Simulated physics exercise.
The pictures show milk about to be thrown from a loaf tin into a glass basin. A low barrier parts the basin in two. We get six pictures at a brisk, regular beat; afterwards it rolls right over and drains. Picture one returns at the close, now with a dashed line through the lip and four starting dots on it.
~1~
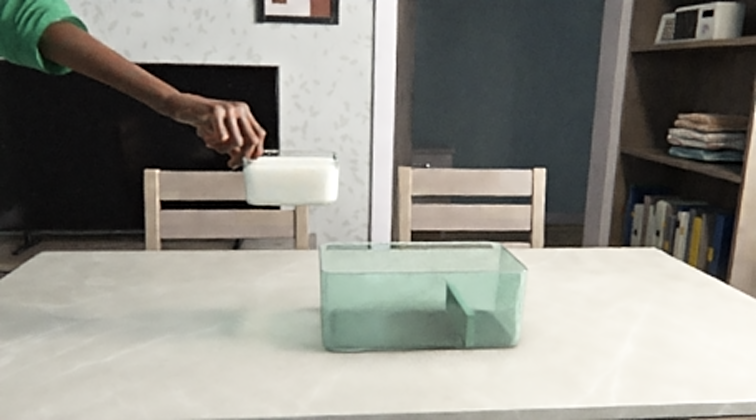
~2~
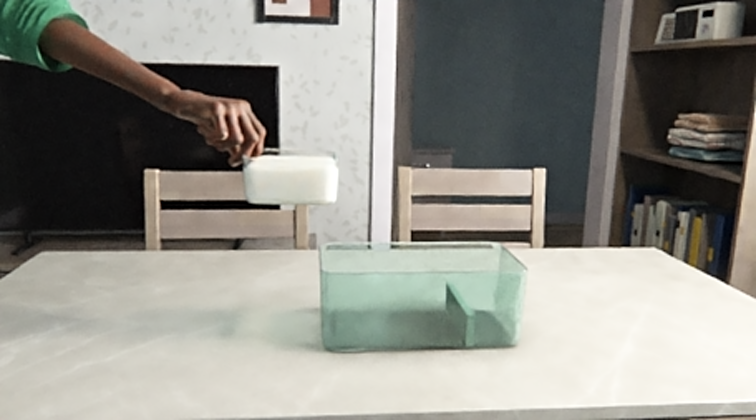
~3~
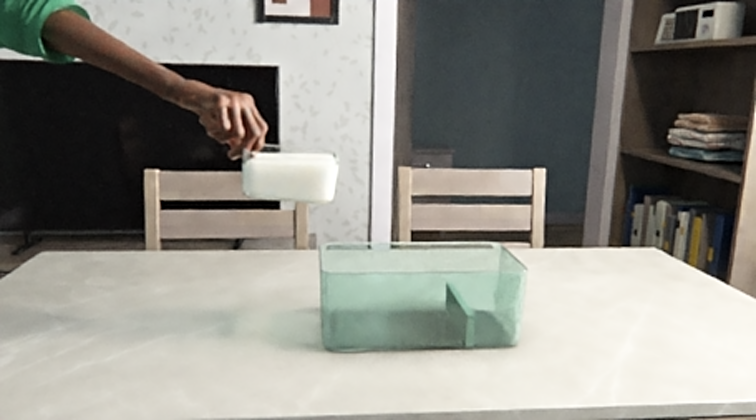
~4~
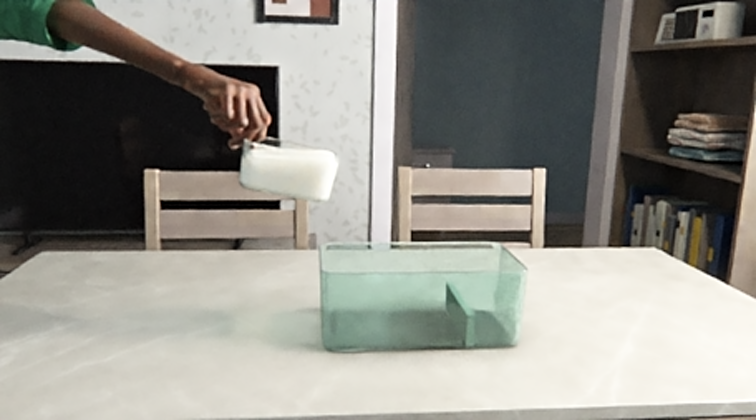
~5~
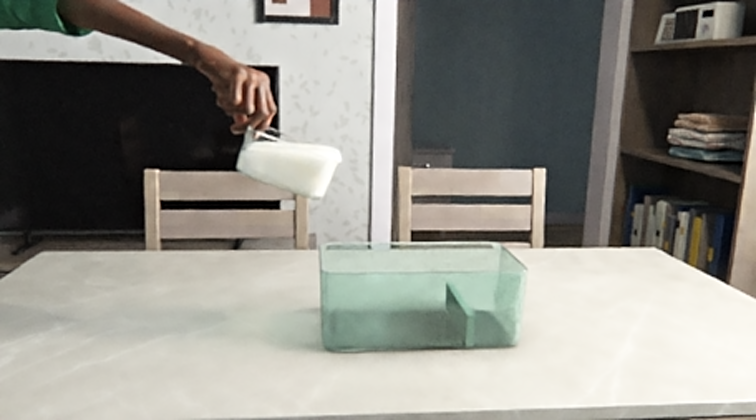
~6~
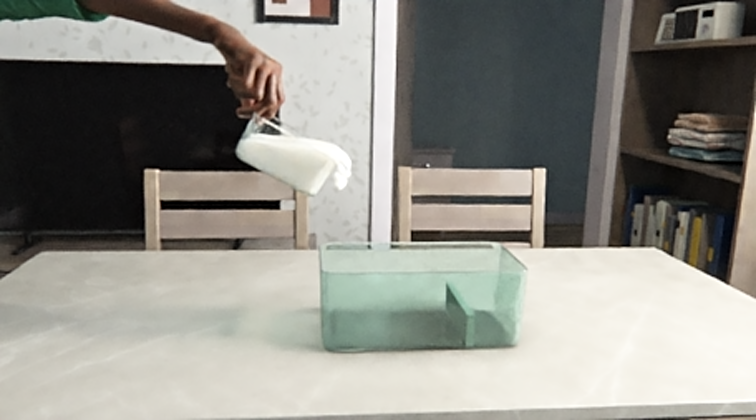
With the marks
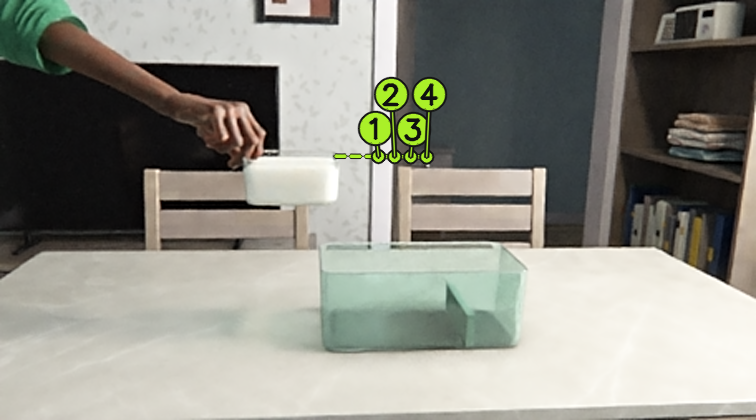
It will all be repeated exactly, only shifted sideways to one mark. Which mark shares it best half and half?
2.
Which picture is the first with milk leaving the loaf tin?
Picture 5.
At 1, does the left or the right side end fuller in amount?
The left side.
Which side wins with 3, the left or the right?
More ends on the right.
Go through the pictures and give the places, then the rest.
Upright, lip at (336, 156); basin from (322, 349) to (519, 344); top of the wall at (459, 297); nothing has left yet.
Upright, lip at (336, 156); nothing has left yet.
Tipped about 5°, lip at (336, 156); nothing has left yet.
Tipped about 11°, lip at (336, 156); nothing has left yet.
Tipped about 20°, lip at (336, 156); milk is over the lip, down to (336, 156).
Tipped about 29°, lip at (336, 156); milk is over the lip, down to (340, 183).
On the marked copy, 1 at (378, 156); 2 at (394, 156); 3 at (410, 156); 4 at (426, 156).
Choosing 1, about 79 % ends left of the wall and 19 % right of it.
Choosing 2, about 46 % ends left of the wall and 53 % right of it.
Choosing 3, about 26 % ends left of the wall and 73 % right of it.
Choosing 4, about 30 % ends left of the wall and 69 % right of it.
